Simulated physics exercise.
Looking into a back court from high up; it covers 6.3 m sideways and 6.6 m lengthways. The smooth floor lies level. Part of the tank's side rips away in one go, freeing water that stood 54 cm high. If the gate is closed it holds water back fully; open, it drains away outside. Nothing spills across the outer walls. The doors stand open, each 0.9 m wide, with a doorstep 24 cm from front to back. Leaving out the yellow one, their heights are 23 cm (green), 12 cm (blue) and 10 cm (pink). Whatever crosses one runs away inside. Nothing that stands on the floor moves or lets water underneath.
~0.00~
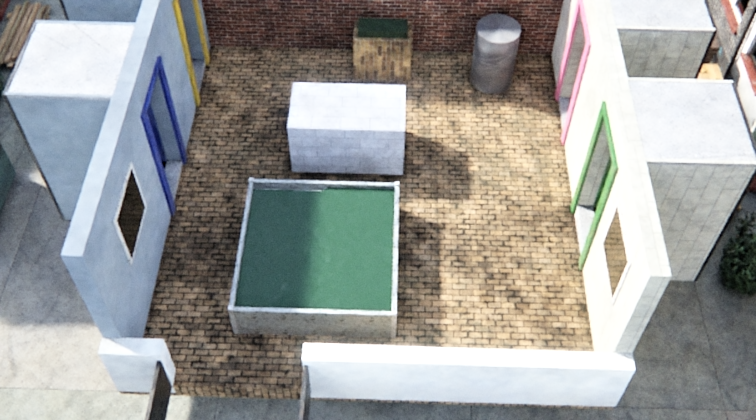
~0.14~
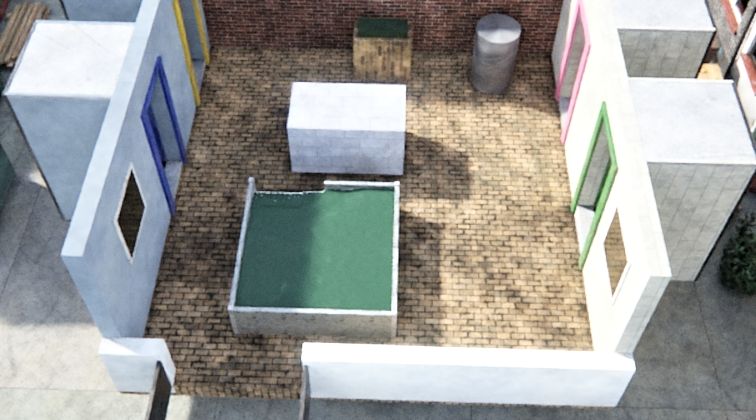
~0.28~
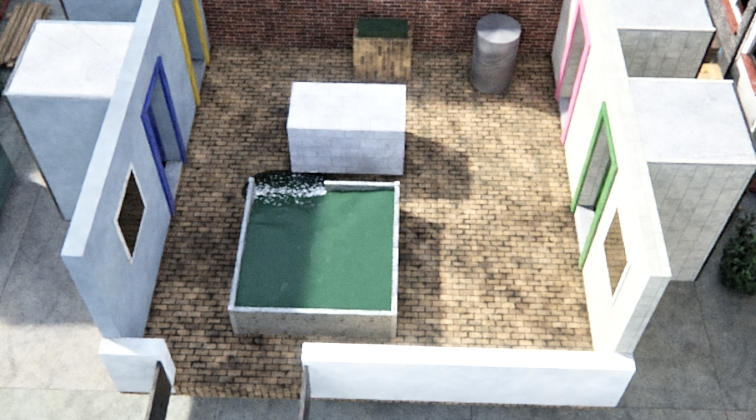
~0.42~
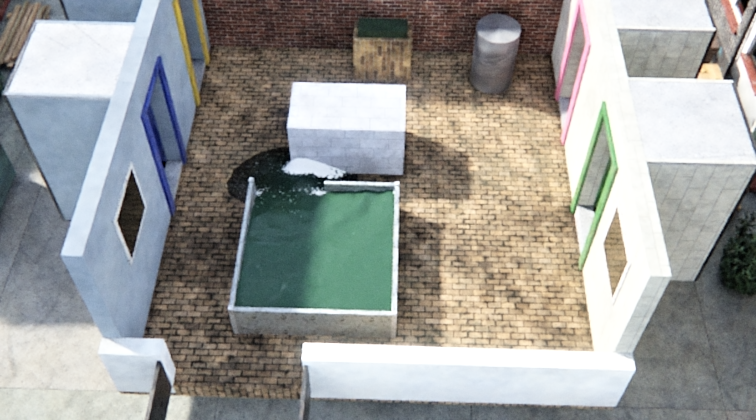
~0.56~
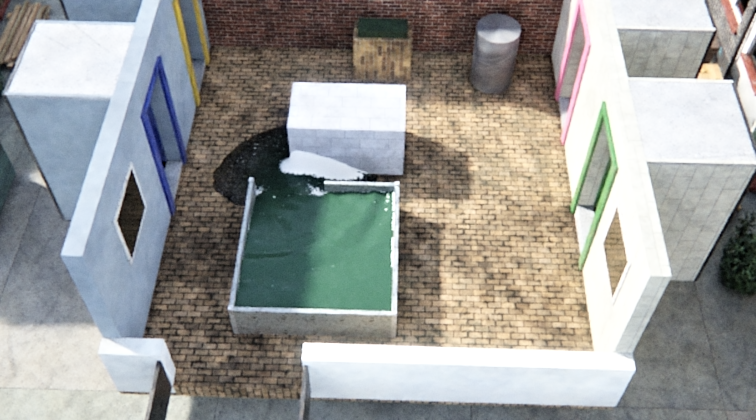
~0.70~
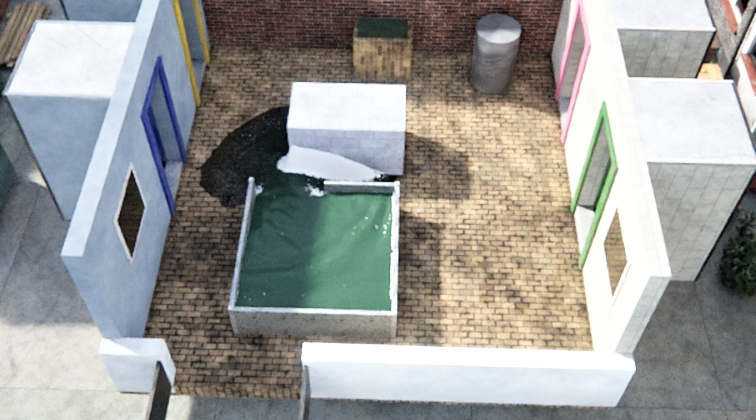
The clip shows a walled brick courtyard with a tank of green water, whose far side breaks open; water pours through the gap, foams against the white block behind it, and spreads in a dark pool toward the left.
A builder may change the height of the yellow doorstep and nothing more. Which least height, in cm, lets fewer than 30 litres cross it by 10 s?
Close to 14.5 cm is just enough.
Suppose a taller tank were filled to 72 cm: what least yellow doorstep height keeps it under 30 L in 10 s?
Some 21 cm.
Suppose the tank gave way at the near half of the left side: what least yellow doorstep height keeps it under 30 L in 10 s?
About 7.5 cm.
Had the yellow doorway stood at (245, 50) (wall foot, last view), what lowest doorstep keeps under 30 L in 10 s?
About 23 cm.
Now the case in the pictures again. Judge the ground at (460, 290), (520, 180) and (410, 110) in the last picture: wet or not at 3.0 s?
In that order: Dry, flooded, dry.
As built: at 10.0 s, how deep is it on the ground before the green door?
About 6.5 cm.
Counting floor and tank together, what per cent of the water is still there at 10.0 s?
Some 96 per cent remains.
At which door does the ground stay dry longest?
Last comes the pink one.
After 1.4 s water covers 20 % of the floor, deepest (42 cm) near (303, 180); it has not reached the yellow door.
After 3.0 s water covers 40 % of the floor, deepest (32 cm) near (220, 50); 19 cm at the yellow door, 2 litres in over its 14 cm doorstep.
After 10.0 s water covers 95 % of the floor, deepest (12 cm) near (415, 55); 10 cm at the yellow door, 32 litres in over its 14 cm doorstep.
At the yellow door as built, the water arrived by 1.5 s and peaked near 19 cm at 3.6 s.
Run again over the same 10 s with other heights there, 41 litres in over 13 cm, 13 litres over 17.5 cm. The limit of 30 litres is kept from about 14.5 cm up.
